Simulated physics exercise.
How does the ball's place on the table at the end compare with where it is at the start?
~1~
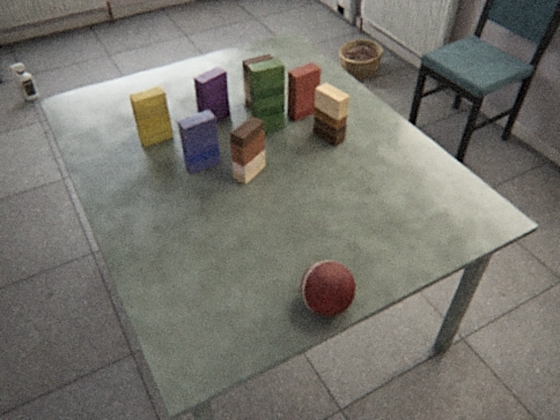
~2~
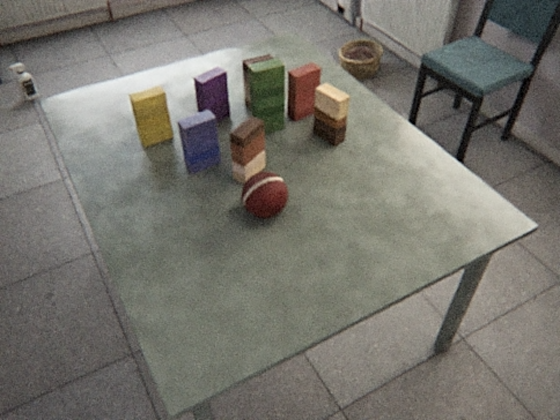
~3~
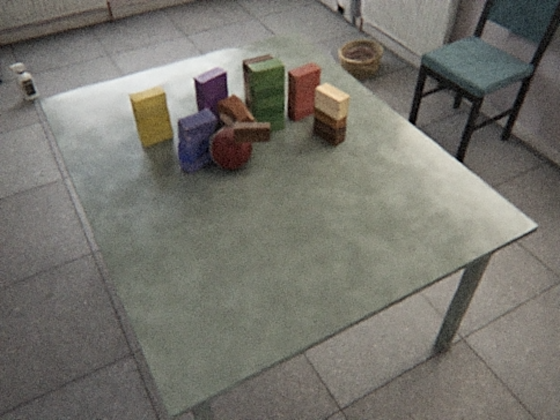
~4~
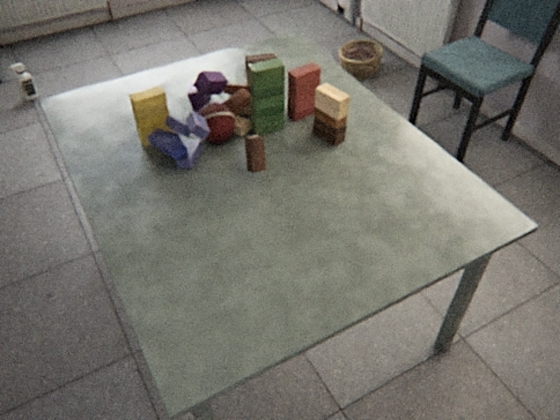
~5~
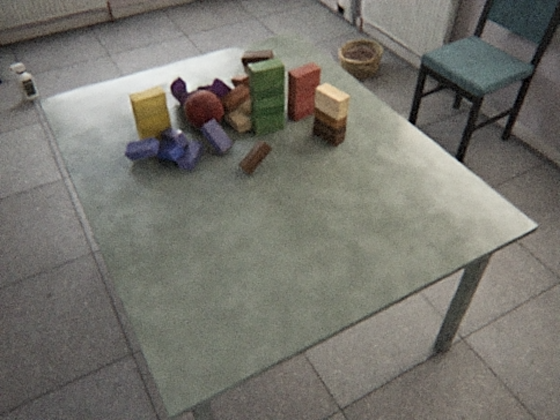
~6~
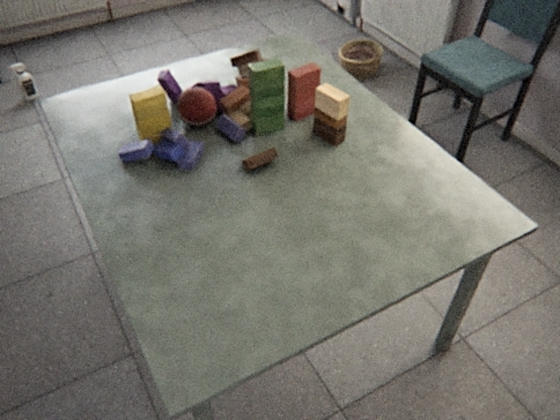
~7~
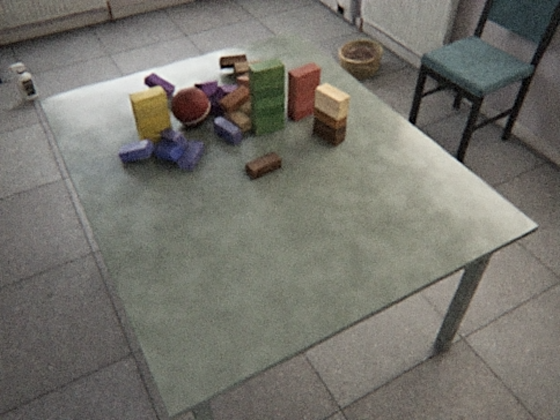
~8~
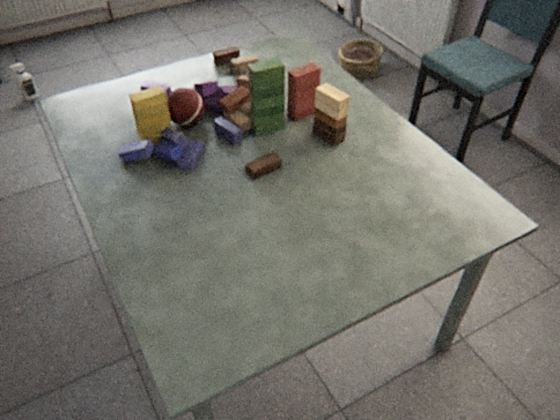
At the start the ball is alone on the open near part of the table, in front of the columns. By the end it is farther back and to the left, resting among the fallen blocks just beside the yellow column.
The footage shows a dark red ball rolling across a table into columns of wooden toy blocks, toppling the brown-and-cream, blue and purple ones, then coming to rest beside the yellow column while the red and green columns stay standing.
